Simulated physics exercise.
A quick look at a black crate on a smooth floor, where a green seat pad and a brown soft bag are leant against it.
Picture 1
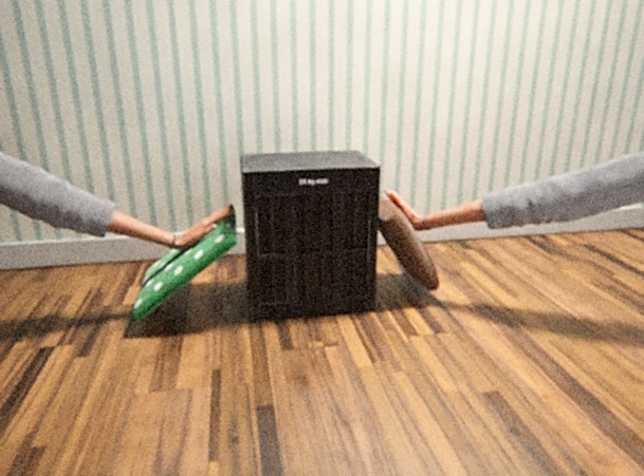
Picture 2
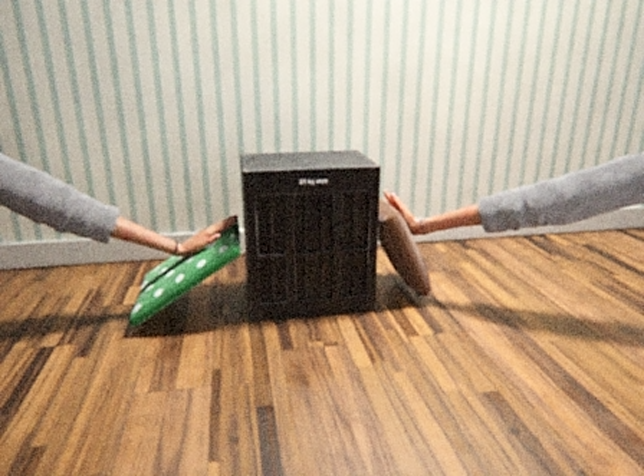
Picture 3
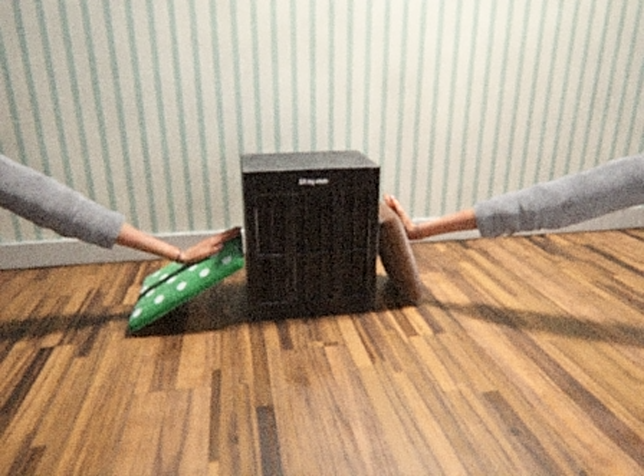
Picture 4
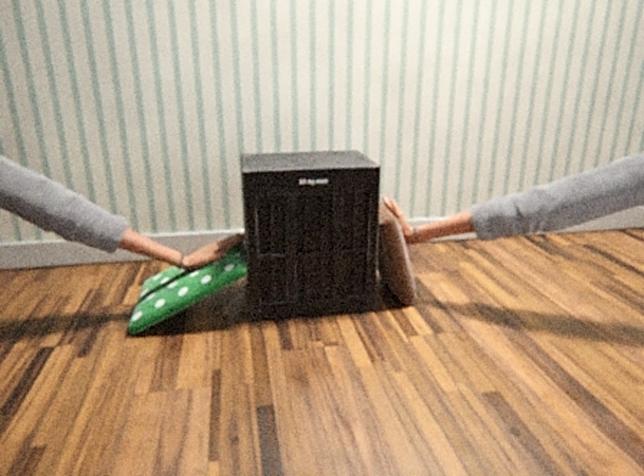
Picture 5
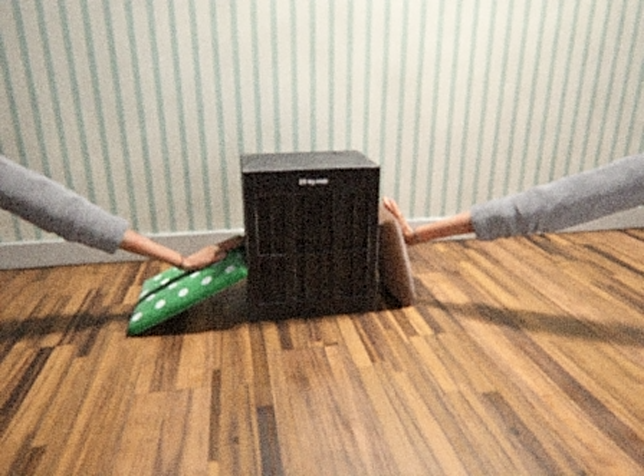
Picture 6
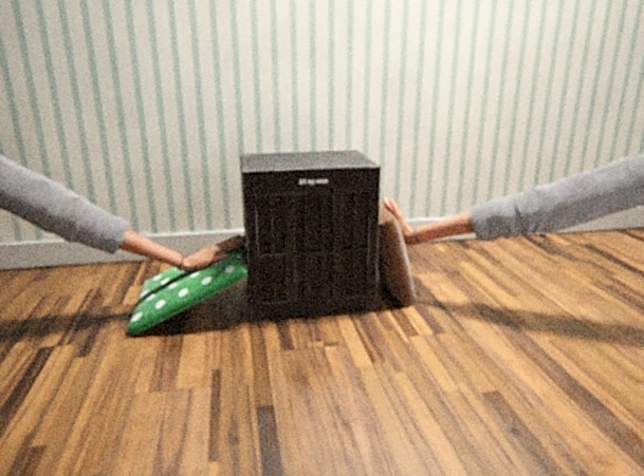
At first, two hands hold a green dotted pad and a soft brown item at a slant against either side of a black box. The left hand lowers slightly as the pad settles flatter, while the brown item's foot swings in until it is nearly upright; then everything stays almost still.
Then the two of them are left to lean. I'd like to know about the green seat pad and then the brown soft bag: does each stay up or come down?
I'd say the green seat pad comes down, the brown soft bag stays up.
Then, 0.24 s later than the last view, seat pad flat on the floor near (187, 296); soft bag against the side near (386, 251).
Then, 0.42 s later than the last view, seat pad flat on the floor near (186, 300); soft bag against the side near (386, 251).
Finally, seat pad flat on the floor near (186, 300); soft bag against the side near (386, 251). The green seat pad slumps to the floor and the brown soft bag remains propped up.
